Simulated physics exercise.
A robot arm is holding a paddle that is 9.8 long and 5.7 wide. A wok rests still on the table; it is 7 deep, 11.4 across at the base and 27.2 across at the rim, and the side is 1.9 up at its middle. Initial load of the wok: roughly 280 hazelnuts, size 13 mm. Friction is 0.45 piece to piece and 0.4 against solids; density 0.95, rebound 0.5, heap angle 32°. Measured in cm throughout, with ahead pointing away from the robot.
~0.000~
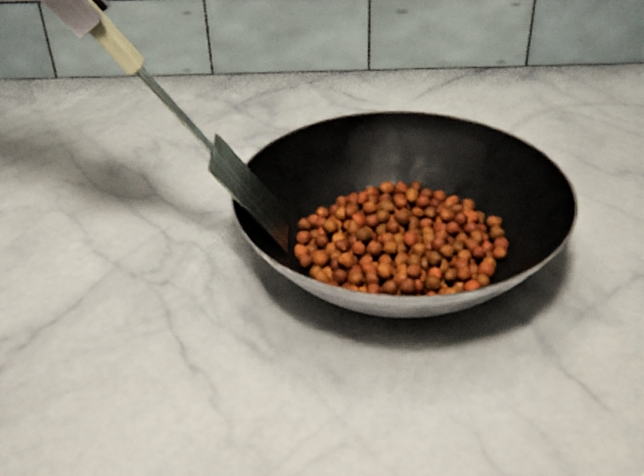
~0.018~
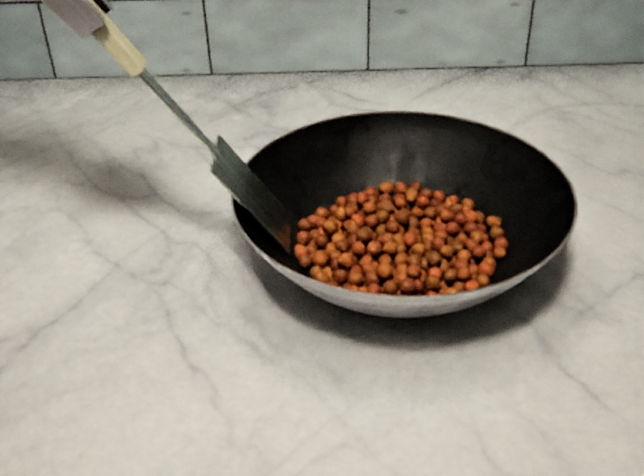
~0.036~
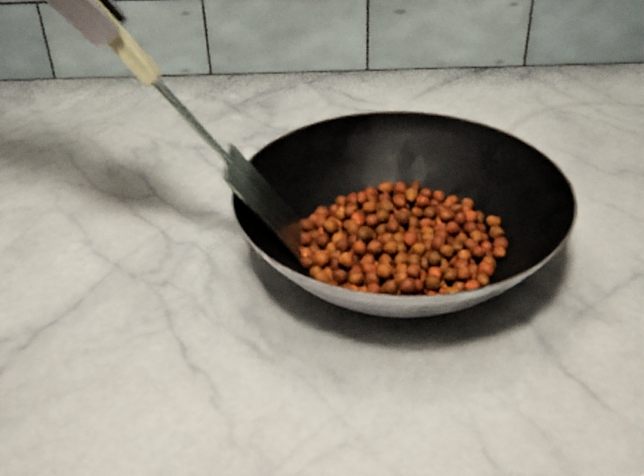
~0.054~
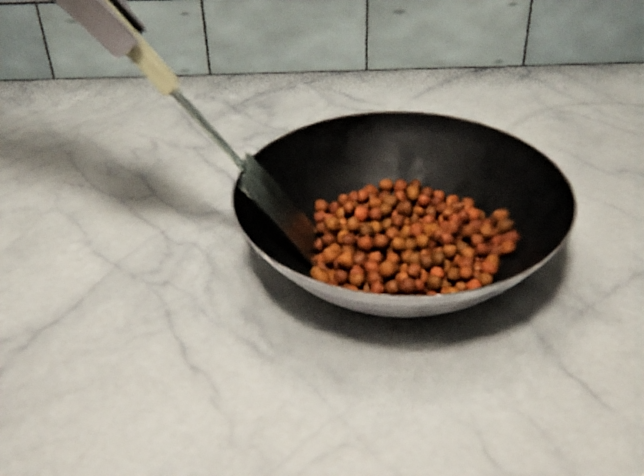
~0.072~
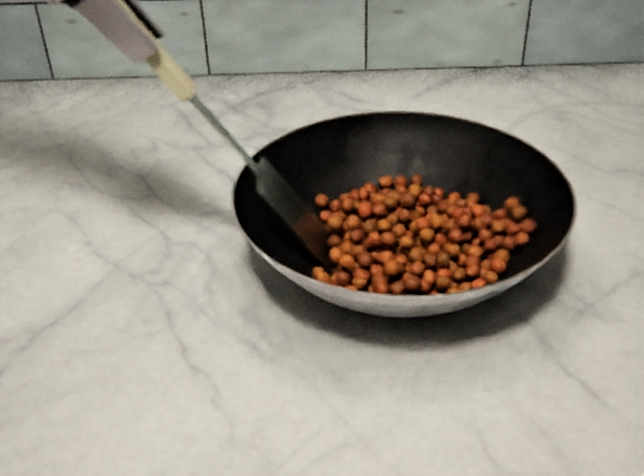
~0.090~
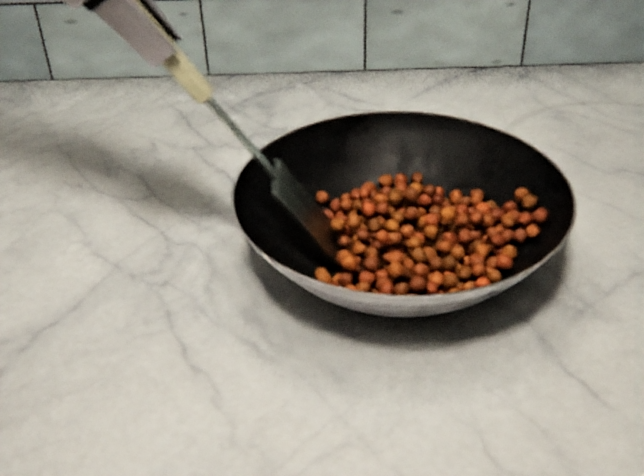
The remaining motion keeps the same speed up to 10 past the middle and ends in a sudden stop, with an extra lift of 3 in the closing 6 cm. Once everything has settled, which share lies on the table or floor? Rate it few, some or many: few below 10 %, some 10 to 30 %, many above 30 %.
Some, 10 to 30 %.
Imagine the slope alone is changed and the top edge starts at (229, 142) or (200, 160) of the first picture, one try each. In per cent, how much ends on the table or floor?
First try around 15 percent, second around 20 percent.
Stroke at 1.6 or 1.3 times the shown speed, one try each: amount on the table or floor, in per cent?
The two tries give about 30 and 20 in a hundred.
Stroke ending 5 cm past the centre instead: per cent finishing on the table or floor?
Then around 0 per cent.
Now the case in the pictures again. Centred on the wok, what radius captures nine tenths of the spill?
That's near 50 cm.
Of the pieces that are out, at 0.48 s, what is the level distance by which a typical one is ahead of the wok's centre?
Roughly 18 centimetres ahead.
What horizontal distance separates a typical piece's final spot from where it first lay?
It comes to some 3 cm.
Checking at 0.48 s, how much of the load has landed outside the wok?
It is near 5 percent.
After 0.17 s, sloping 56°, highest piece 7 above the table; 277 in the wok.
After 0.24 s, sloping 56°, highest piece 7 above the table; 277 in the wok.
After 0.48 s, sloping 56°, highest piece 12 above the table; 218 in the wok, 19 on the table or floor, 40 on the blade or in flight.
After 1.53 s, sloping 56°, highest piece 5 above the table; 218 in the wok, 59 on the table or floor.
In the end, 218 in the wok, 59 on the table or floor. That is 21 % on the table or floor.
